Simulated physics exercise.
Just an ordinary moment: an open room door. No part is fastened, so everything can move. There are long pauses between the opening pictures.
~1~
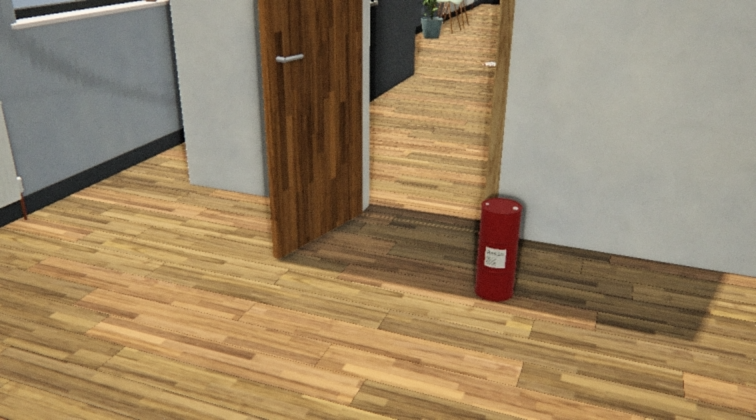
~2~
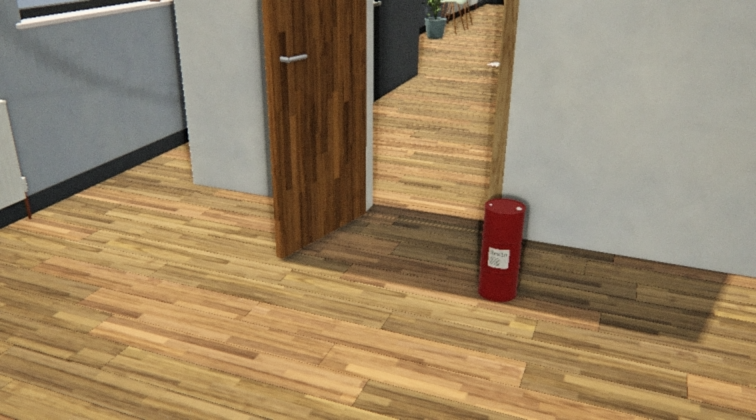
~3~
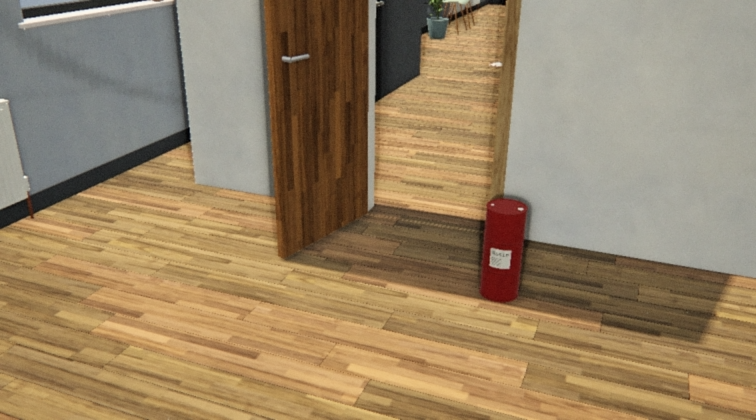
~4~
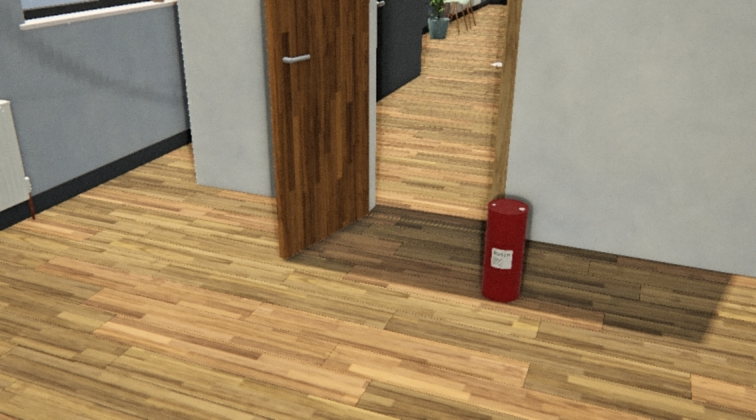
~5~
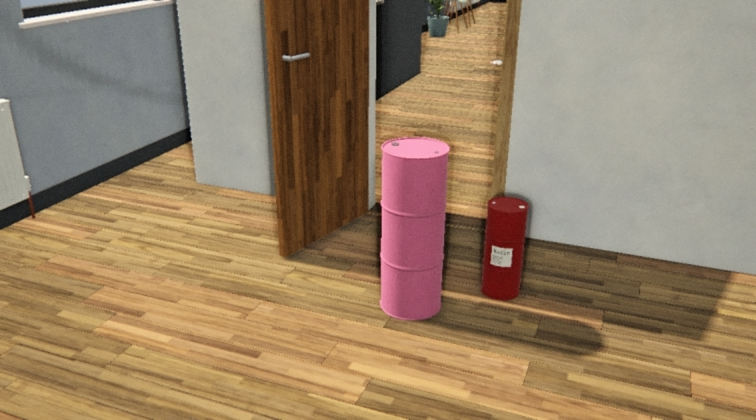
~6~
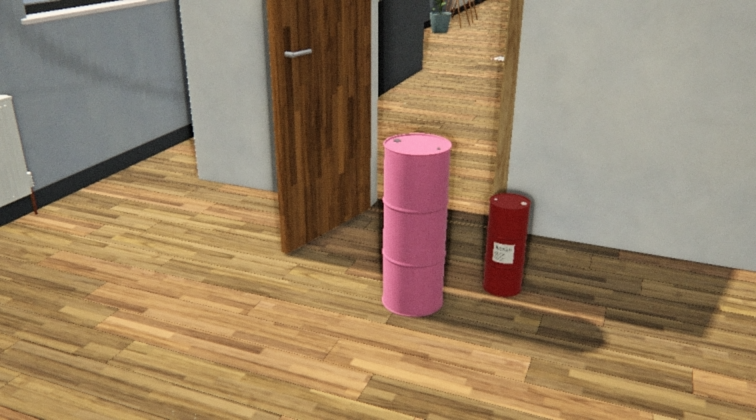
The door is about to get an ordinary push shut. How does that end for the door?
The attempt is going to work.
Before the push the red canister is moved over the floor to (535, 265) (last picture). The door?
Then it reaches the frame.
Then, 0.70 s on from there, open by 86°.
Then, 1.20 s on from there, open by 59°.
Then, 1.60 s on from there, open by 36°.
Then, 2.00 s on from there, open by 12°.
In the end, open by 0°; both unmoved. At the end, from the last picture's camera, pink drum near (415, 226).
